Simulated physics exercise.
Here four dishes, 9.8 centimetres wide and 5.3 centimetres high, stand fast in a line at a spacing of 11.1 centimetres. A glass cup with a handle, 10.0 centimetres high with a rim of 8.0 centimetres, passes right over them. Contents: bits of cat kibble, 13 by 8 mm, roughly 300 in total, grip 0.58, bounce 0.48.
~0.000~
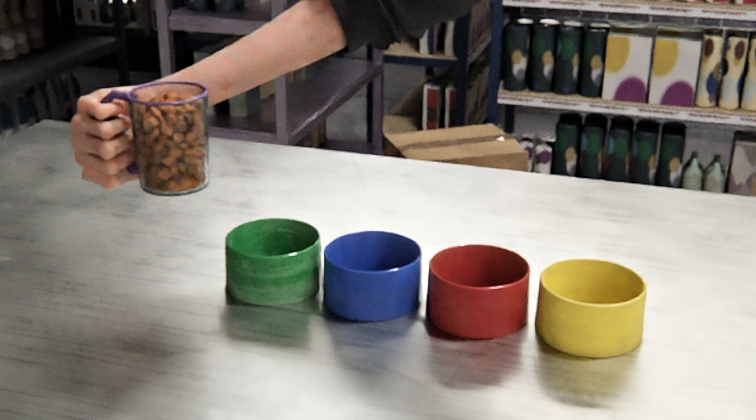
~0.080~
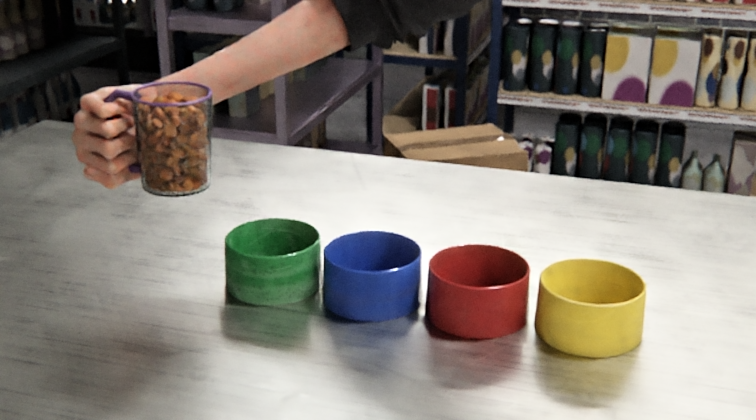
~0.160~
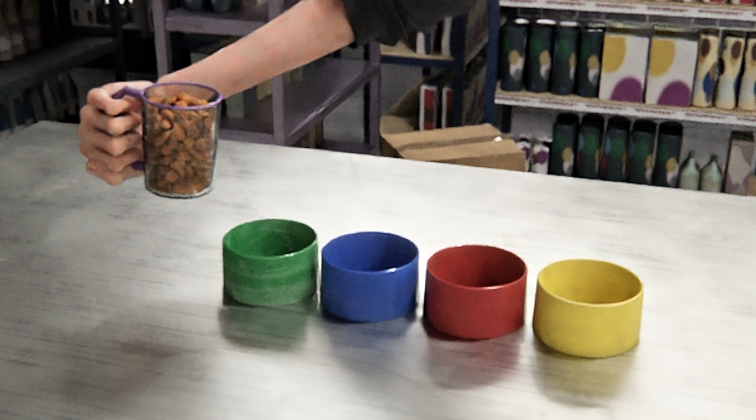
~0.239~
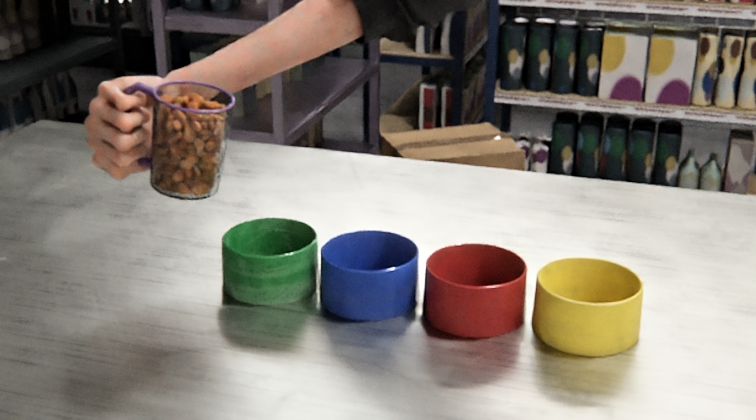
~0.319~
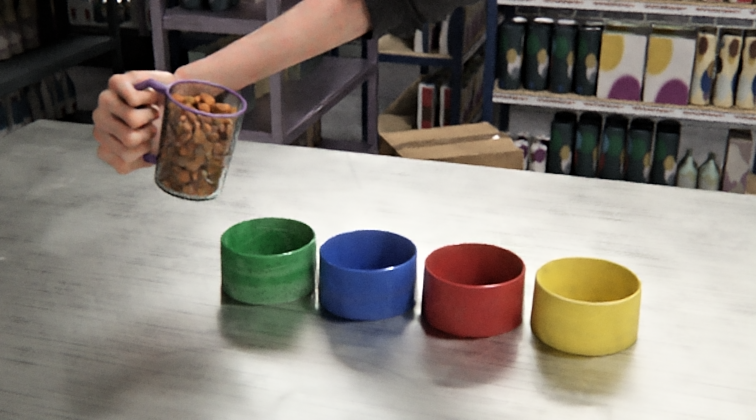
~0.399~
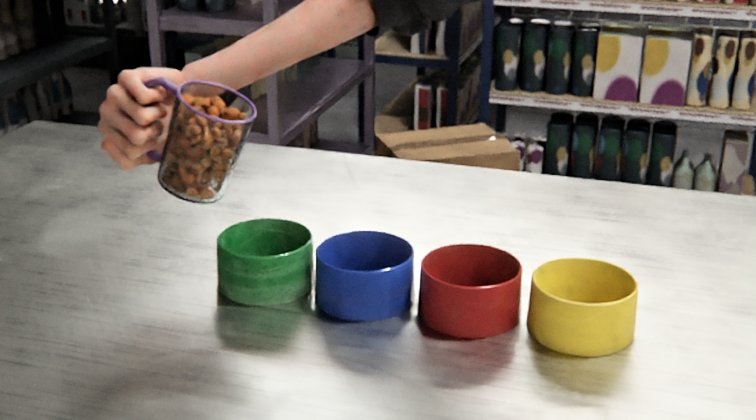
A hand tilting a clear cup of brown kibble rightward while moving it slightly right, above four colourful dishes on a table.
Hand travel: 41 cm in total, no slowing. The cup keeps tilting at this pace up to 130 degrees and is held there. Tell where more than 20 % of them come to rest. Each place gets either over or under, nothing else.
In the end red: More than one in five; blue: One in five or fewer; green: One in five or fewer; yellow: One in five or fewer; counter: One in five or fewer.
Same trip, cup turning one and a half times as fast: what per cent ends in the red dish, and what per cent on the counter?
Then red ends at 10 and the counter at 20.
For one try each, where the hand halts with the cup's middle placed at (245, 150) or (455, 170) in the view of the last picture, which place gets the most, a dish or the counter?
Green; red.
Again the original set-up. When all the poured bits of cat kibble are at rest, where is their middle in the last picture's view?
Estimated resting centre: Around (475, 289).
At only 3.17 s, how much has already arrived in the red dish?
I'd put it at about 90 % by that time.
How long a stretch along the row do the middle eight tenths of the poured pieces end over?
It spans about 7 centimetres along the dishes.
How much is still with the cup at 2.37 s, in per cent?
Some 0 per cent of the load.
After 1.58 s, tilt 96 degrees; cup holds 90 %.
After 2.37 s, tilt 130 degrees; cup holds 0 %, red 90 %.
After 3.17 s, tilt 130 degrees; cup holds 0 %, red 90 %.
By 3.5 s all is still; red 90 %, blue 0 %, green 0 %, yellow 0 %, counter 10 %.
